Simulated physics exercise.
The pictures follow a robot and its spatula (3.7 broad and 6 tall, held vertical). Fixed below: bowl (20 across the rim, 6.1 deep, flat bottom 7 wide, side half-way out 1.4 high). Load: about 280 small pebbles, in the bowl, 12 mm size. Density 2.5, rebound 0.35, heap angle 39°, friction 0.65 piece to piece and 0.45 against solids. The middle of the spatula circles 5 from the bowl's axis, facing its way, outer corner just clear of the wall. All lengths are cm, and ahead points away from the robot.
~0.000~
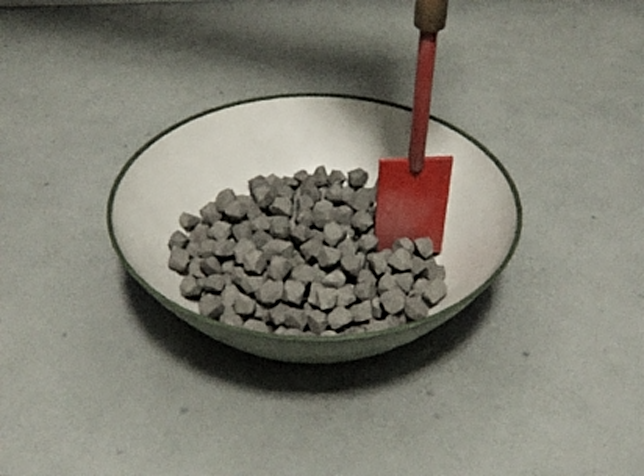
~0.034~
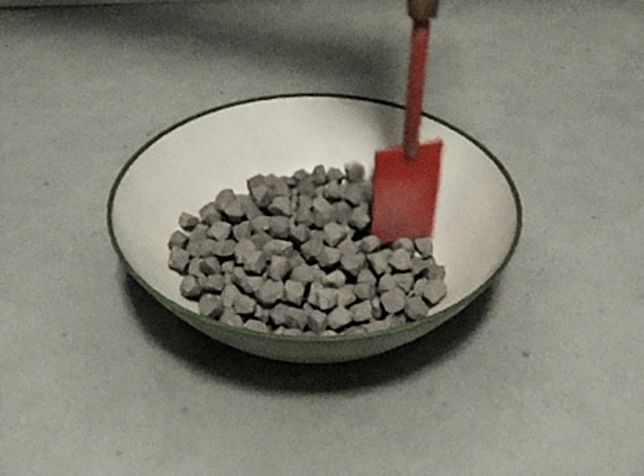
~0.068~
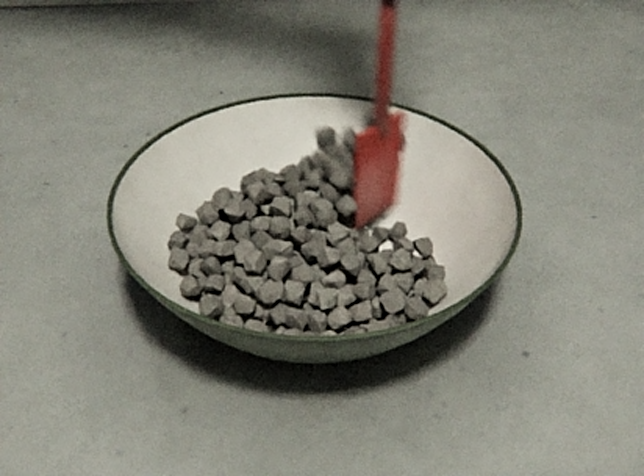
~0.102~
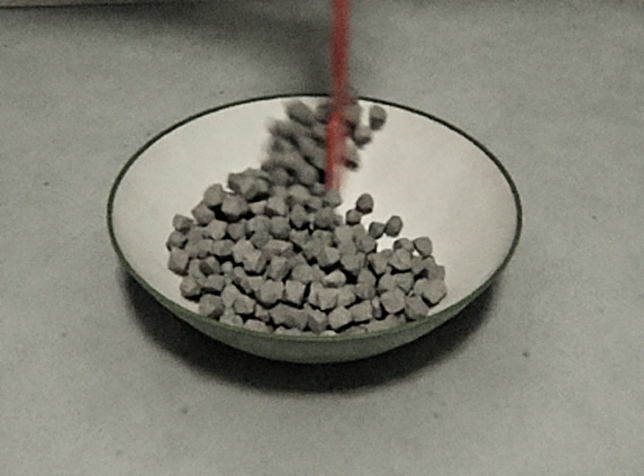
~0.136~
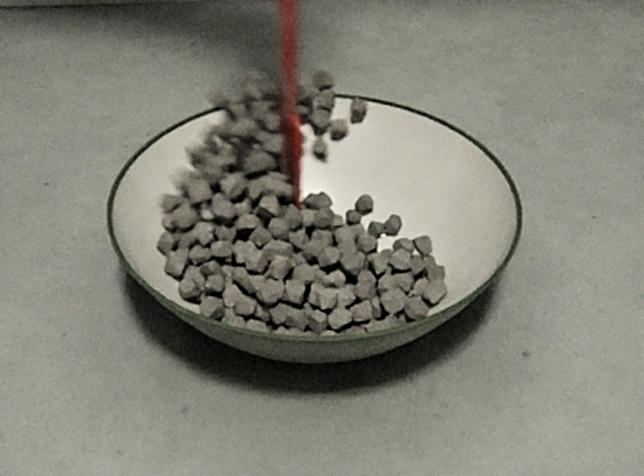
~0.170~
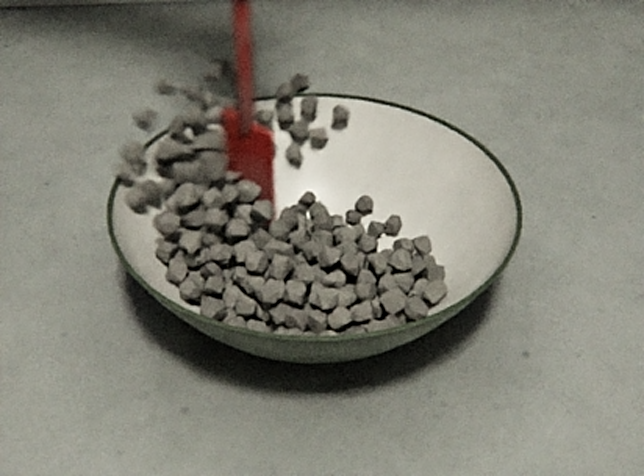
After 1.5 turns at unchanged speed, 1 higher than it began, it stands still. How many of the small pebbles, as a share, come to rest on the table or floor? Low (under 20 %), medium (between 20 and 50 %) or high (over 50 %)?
On the table or floor the share is medium, between 20 and 50 %.
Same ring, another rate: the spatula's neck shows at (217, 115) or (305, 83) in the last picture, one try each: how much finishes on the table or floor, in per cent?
Some 35 and 15 per cent.
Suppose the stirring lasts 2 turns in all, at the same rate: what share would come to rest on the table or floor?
It would be near 35 per cent.
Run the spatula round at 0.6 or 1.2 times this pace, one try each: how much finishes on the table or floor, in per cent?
Some 10 and 35 per cent.
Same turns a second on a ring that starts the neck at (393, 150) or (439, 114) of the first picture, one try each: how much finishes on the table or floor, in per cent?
About 10 and 20 per cent.
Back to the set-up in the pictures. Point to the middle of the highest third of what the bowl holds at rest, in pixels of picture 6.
Near (245, 238).
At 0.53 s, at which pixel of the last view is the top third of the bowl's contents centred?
At about (300, 153).
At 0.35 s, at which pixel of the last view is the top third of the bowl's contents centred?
Around (418, 272).
By 0.35 s, 287° round, highest piece 8 above the table; 247 in the bowl, 19 on the table or floor, 19 in flight or on the tool.
By 0.53 s, 84° round, highest piece 7 above the table; 217 in the bowl, 53 on the table or floor, 15 in flight or on the tool.
By 0.82 s, 180° round, highest piece 6 above the table; 205 in the bowl, 79 on the table or floor, 1 in flight or on the tool.
By 1.52 s, 180° round, highest piece 6 above the table; 205 in the bowl, 80 on the table or floor.
Final count, 205 in the bowl, 80 on the table or floor. That is 28 % on the table or floor.
